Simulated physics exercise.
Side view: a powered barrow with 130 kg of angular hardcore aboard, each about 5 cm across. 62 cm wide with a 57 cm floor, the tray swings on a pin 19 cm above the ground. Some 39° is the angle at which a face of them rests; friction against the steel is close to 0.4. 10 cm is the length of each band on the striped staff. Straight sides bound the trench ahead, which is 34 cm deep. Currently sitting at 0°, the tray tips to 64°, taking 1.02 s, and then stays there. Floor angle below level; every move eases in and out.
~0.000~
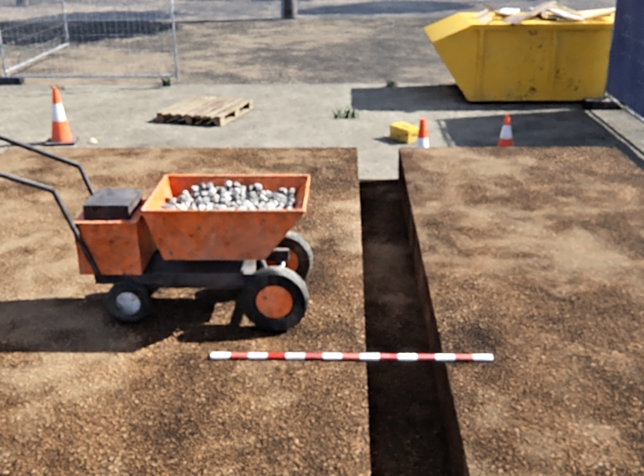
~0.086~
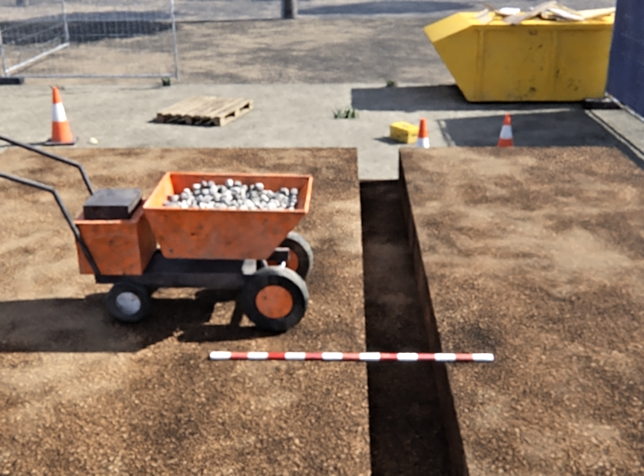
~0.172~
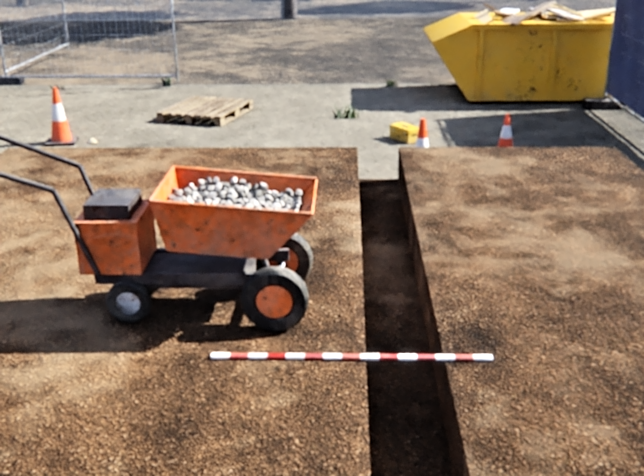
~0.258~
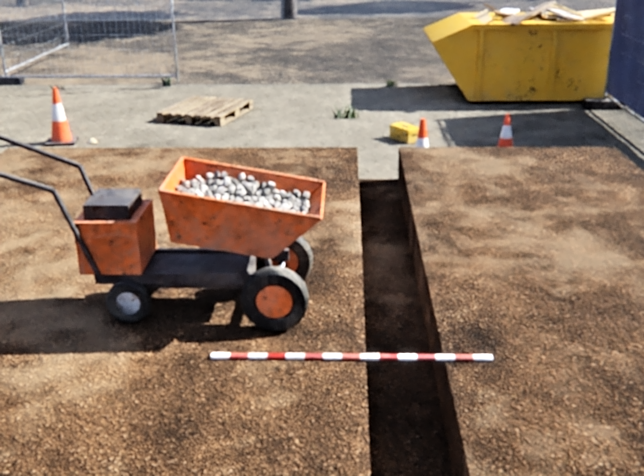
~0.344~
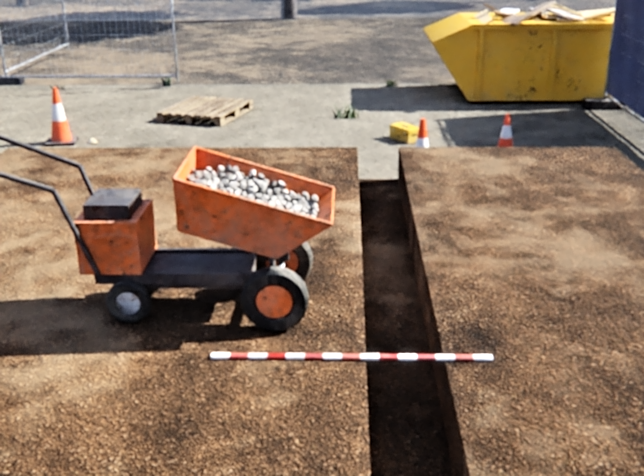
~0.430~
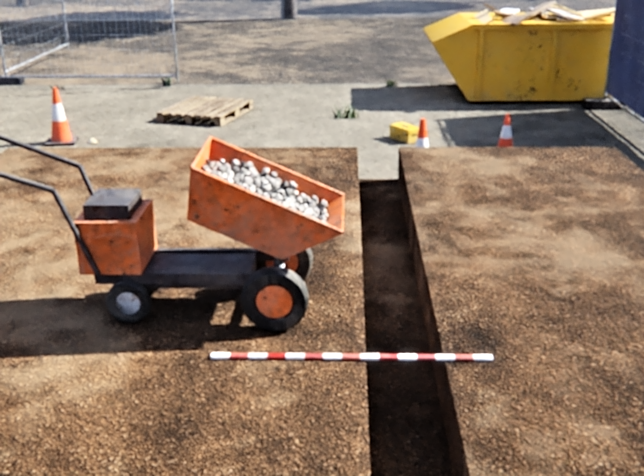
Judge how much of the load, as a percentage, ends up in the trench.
Around 51 %.
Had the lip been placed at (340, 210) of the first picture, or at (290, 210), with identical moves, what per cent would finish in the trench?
First some 35, then 55 per cent.
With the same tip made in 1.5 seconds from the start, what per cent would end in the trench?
45 per cent.
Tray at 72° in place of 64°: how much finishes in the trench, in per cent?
Then about 85 per cent.
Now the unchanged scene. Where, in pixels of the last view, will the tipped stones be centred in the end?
Somewhere near pixel (406, 350).
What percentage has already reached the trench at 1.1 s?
Approx. 10 % of the load.
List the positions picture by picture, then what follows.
Lip at (304, 211), floor tilted 0°, highest stones at (217, 192), in the first picture.
Lip at (306, 212), floor tilted 1°, highest stones at (218, 190); the stones move at 0.2 m/s on average, in the second picture.
The tray is at 5°, its lip at (312, 214); the top of the load is at (211, 187); the stones move at 0.5 m/s on average, in the third picture.
The tray is at 10°, its lip at (321, 218); the top of the load is at (207, 181); the stones move at 0.6 m/s on average, in the fourth picture.
The tray is at 17°, its lip at (332, 224); the top of the load is at (212, 175); the stones move at 0.8 m/s on average, in the fifth picture.
The tray is at 25°, its lip at (343, 233); the top of the load is at (218, 168); the stones move at 0.8 m/s on average, in the sixth picture.
After 0.8 s the floor is at 54°; 100 % in the tray; the foremost stones are at (354, 241).
After 1.1 s the floor is at 64°; 89 % in the tray, 11 % in the trench; the foremost stones are at (422, 323).
After 1.5 s the floor is at 64°; 67 % in the tray, 32 % in the trench, 1 % past the trench; the foremost stones are at (467, 303).
After 3.4 s the floor is at 64°; 48 % in the tray, 51 % in the trench, 1 % past the trench; the foremost stones are at (481, 303).
